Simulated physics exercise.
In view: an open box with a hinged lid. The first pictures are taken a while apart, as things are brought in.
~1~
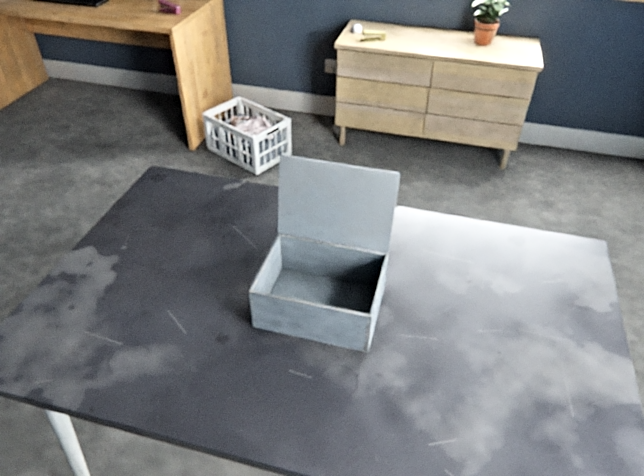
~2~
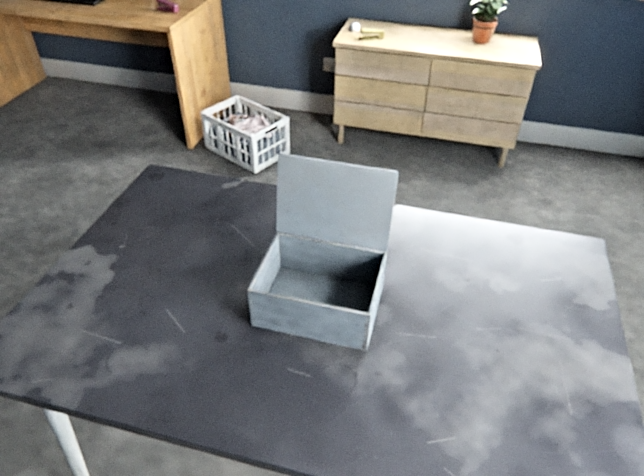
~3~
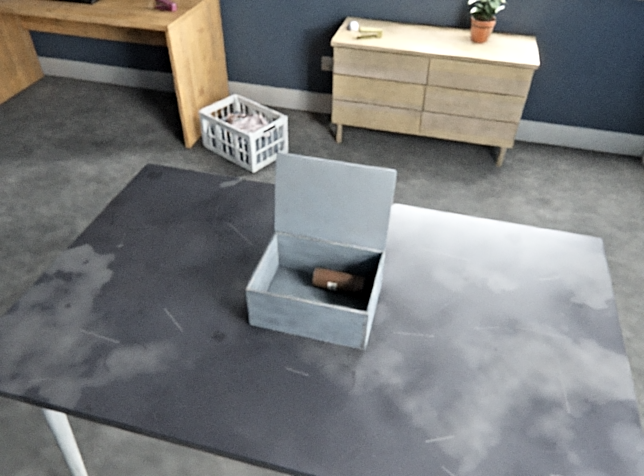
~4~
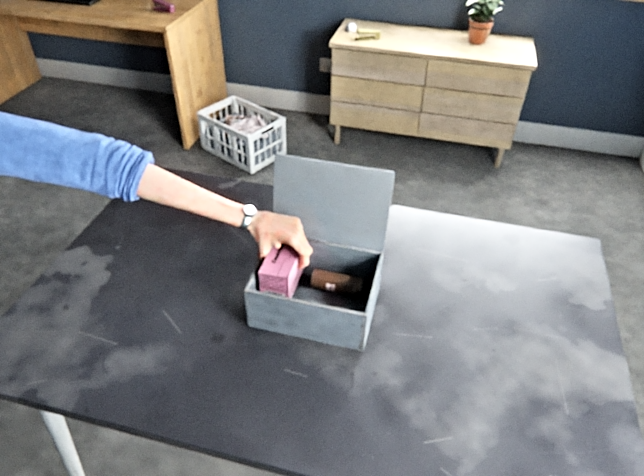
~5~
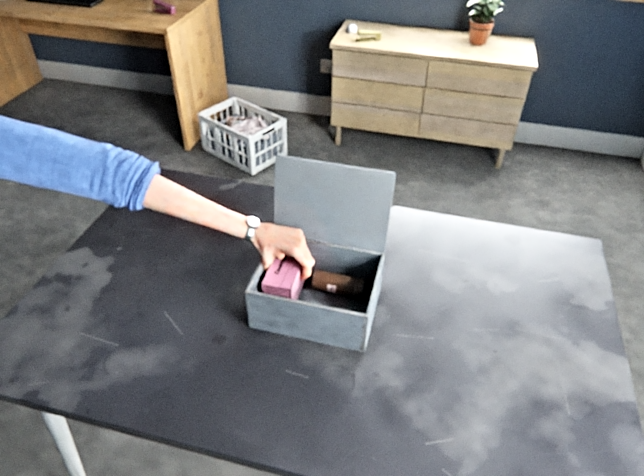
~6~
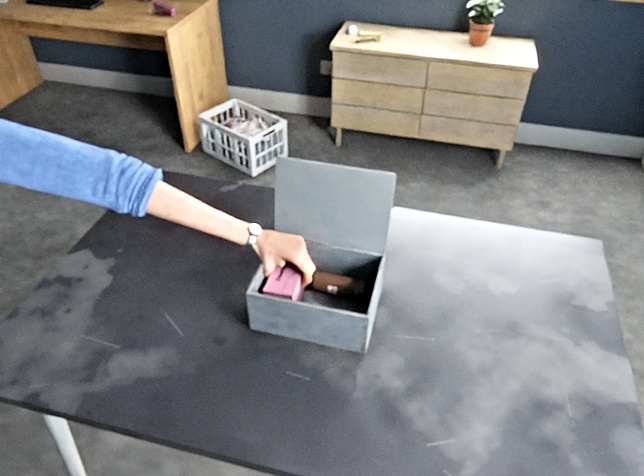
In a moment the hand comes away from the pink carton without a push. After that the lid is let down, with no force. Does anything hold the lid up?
As it turns out, it shuts flat.
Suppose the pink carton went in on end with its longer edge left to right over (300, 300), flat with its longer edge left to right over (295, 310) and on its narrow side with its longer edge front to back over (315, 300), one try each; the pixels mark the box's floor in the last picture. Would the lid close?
First try: It stays ajar; second try: It sits on the rim; third try: It is held up.
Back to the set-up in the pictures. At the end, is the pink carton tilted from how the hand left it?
It keeps its pose.
Then, 1.50 s past the last view, lid 65° above the rim.
Then, 1.90 s past the last view, lid 25° above the rim.
Finally, lid shut; both still in place. Final places as the last picture's camera would see them, pink carton near (288, 284).
